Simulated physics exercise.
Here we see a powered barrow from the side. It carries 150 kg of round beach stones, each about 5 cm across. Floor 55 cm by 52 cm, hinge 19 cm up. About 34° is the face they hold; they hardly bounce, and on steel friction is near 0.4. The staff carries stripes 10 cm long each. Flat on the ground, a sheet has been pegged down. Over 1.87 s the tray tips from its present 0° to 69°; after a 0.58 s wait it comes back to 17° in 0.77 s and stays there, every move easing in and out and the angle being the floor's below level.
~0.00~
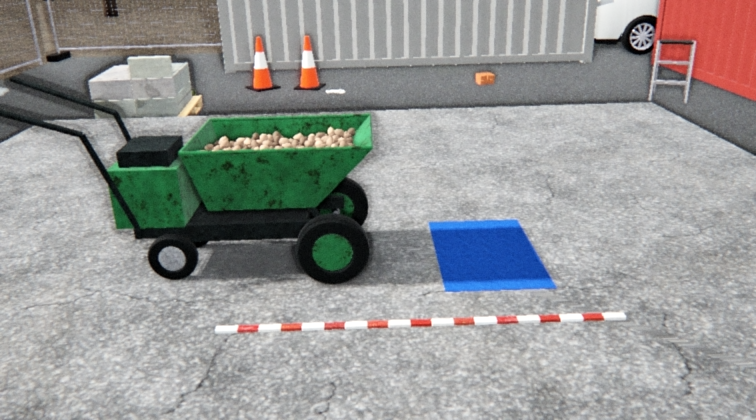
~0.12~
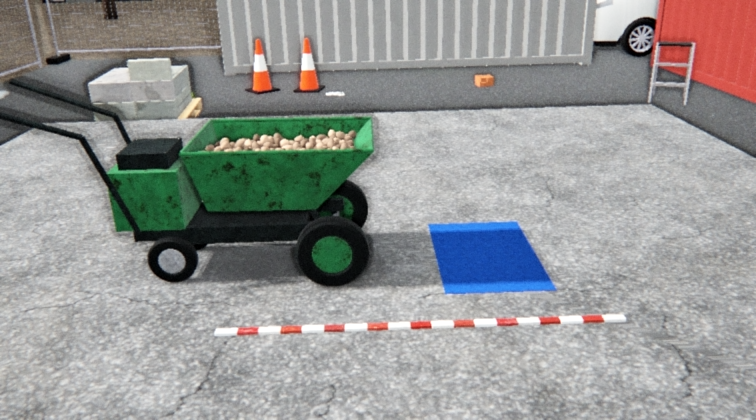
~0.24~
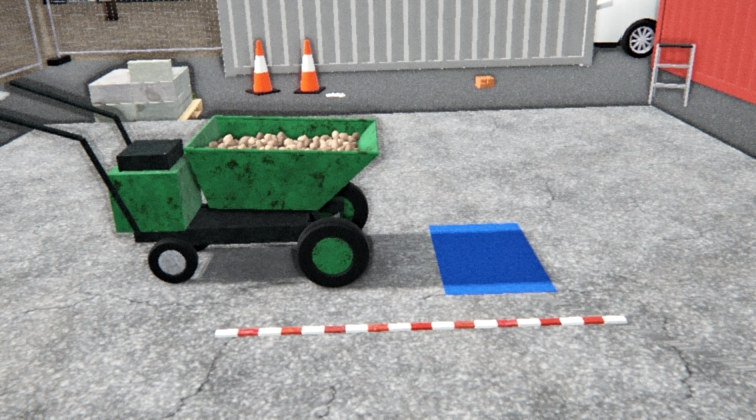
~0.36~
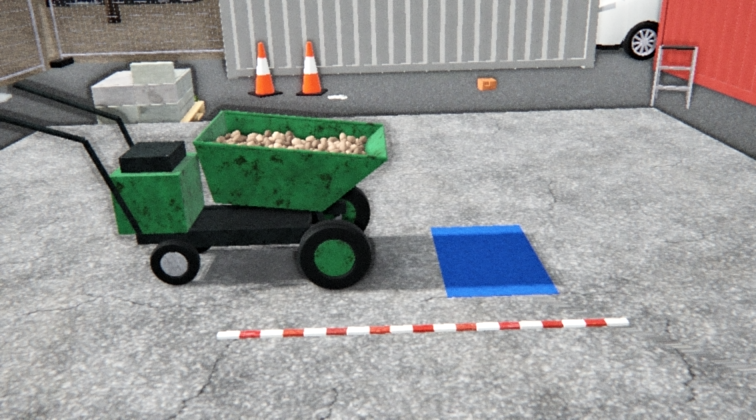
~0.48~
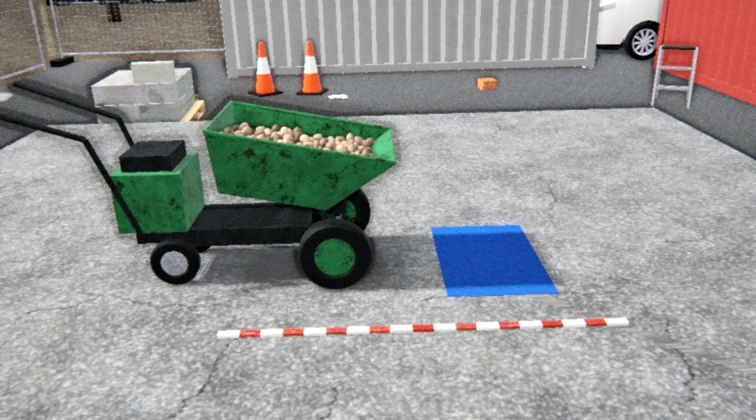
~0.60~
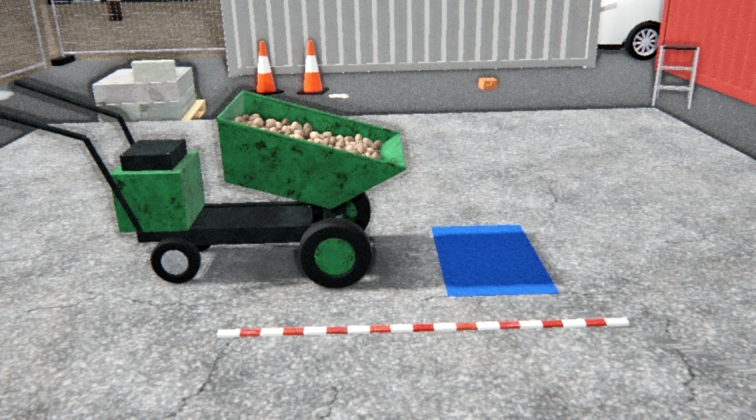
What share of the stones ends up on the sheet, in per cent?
About 60 per cent.
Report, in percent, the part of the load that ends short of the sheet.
About 5 per cent.
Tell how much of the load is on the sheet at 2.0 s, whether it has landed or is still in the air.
Around 55 per cent of it, at that instant.
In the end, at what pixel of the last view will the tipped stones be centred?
Roughly (496, 251), I'd say.
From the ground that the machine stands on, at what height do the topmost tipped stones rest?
About 18 cm above it.
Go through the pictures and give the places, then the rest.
The first frame shows lip at (372, 148), floor tilted 0°, highest stones at (290, 140).
In the second frame, the tray is at 1°, its lip at (373, 151); the top of the load is at (277, 142); the stones move at 0.1 m/s on average.
The third frame shows lip at (378, 154), floor tilted 3°, highest stones at (262, 141); the stones move at 0.2 m/s on average.
In the fourth frame, the tray is at 7°, its lip at (387, 159); the top of the load is at (257, 138); the stones move at 0.3 m/s on average.
The fifth frame shows lip at (396, 163), floor tilted 11°, highest stones at (246, 132); the stones move at 0.4 m/s on average.
The sixth frame shows lip at (406, 169), floor tilted 17°, highest stones at (246, 123); the stones move at 0.4 m/s on average.
After 1.4 s the floor is at 58°; 99 % in the tray, 1 % on the sheet; the foremost stones are at (454, 215).
After 2.0 s the floor is at 69°; 35 % in the tray, 54 % on the sheet, 11 % off the sheet elsewhere; the foremost stones are at (581, 246).
After 3.7 s the floor is at 17°; 0 % in the tray, 7 % short of the sheet, 62 % on the sheet, 32 % off the sheet elsewhere; the foremost stones are at (653, 237).
After 5.6 s the floor is at 17°; 0 % in the tray, 7 % short of the sheet, 62 % on the sheet, 32 % off the sheet elsewhere; the foremost stones are at (653, 237).
